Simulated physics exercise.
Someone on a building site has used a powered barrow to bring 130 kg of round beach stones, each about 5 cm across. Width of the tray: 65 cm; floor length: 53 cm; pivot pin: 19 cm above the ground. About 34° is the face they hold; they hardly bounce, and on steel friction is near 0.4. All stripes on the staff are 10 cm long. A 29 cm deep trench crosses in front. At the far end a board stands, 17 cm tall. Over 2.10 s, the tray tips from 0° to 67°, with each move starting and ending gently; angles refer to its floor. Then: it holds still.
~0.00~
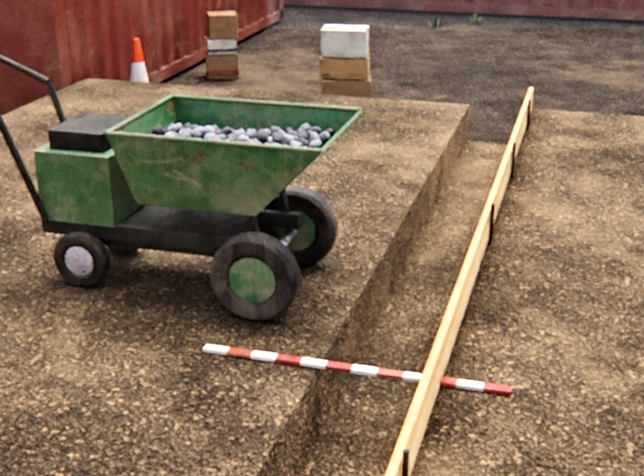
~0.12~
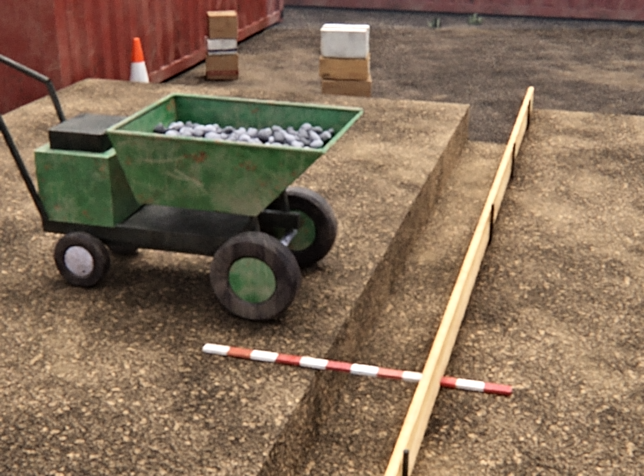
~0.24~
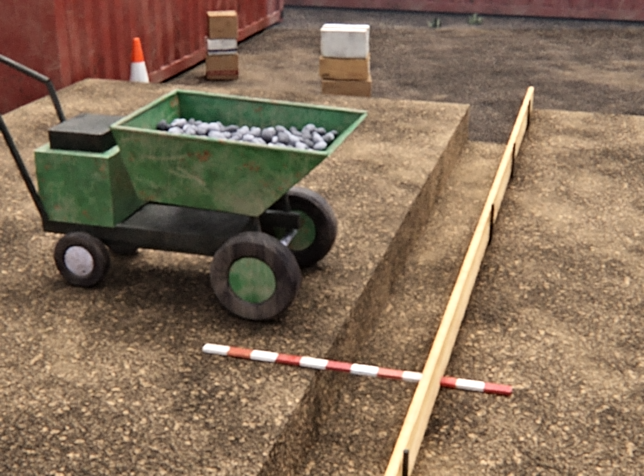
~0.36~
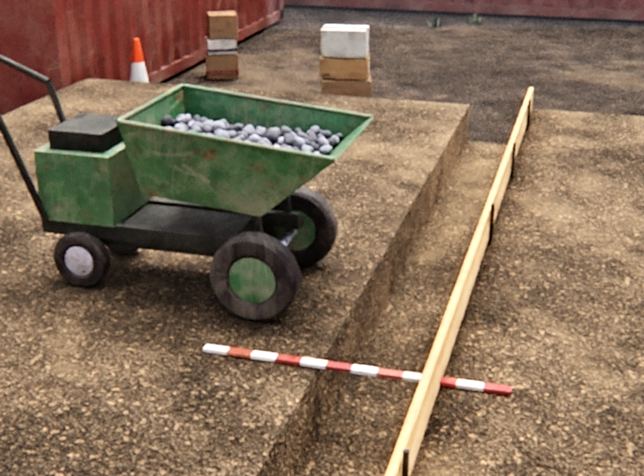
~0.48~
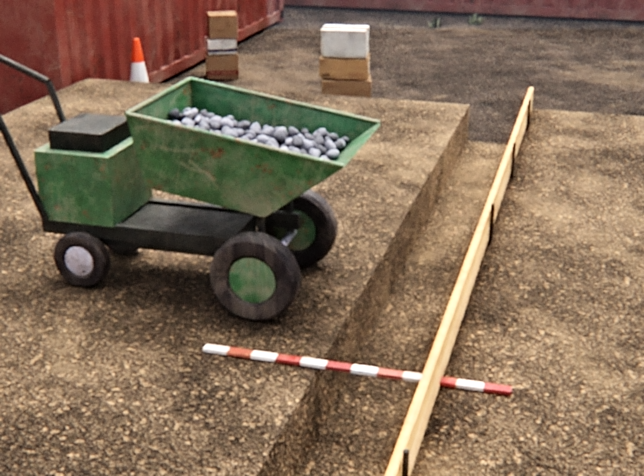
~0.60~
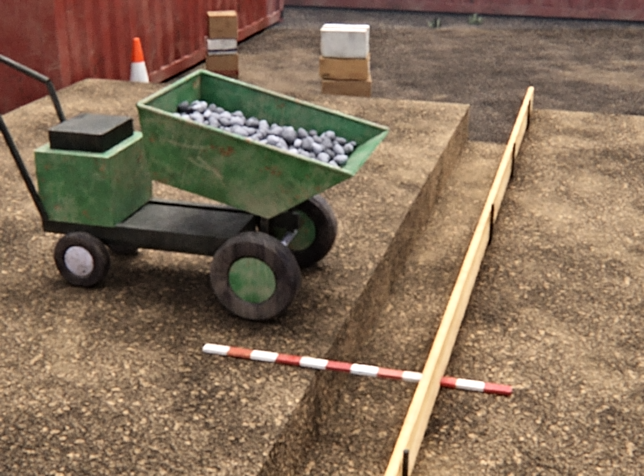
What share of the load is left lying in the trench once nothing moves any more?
About 84 per cent.
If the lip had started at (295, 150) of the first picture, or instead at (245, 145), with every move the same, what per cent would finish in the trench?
From the first place around 100 per cent, from the other around 100.
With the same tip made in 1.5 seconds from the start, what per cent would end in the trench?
Estimate: About 80 %.
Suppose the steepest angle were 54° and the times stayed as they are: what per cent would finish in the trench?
Share in trench: Approx. 65%.
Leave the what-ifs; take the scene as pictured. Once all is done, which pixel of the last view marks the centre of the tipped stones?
The middle should be near (428, 349).
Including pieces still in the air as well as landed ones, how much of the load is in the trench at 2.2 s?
About 45%.
After 1.6 s the floor is at 57°; 98 % in the tray, 1 % in the trench; the foremost stones are at (440, 283).
After 2.2 s the floor is at 67°; 42 % in the tray, 45 % in the trench, 12 % past the trench; the foremost stones are at (577, 321).
After 2.5 s the floor is at 67°; 16 % in the tray, 68 % in the trench, 16 % past the trench; the foremost stones are at (642, 318).
After 4.5 s the floor is at 67°; 0 % in the tray, 84 % in the trench, 16 % past the trench; the foremost stones are past the picture's edge.
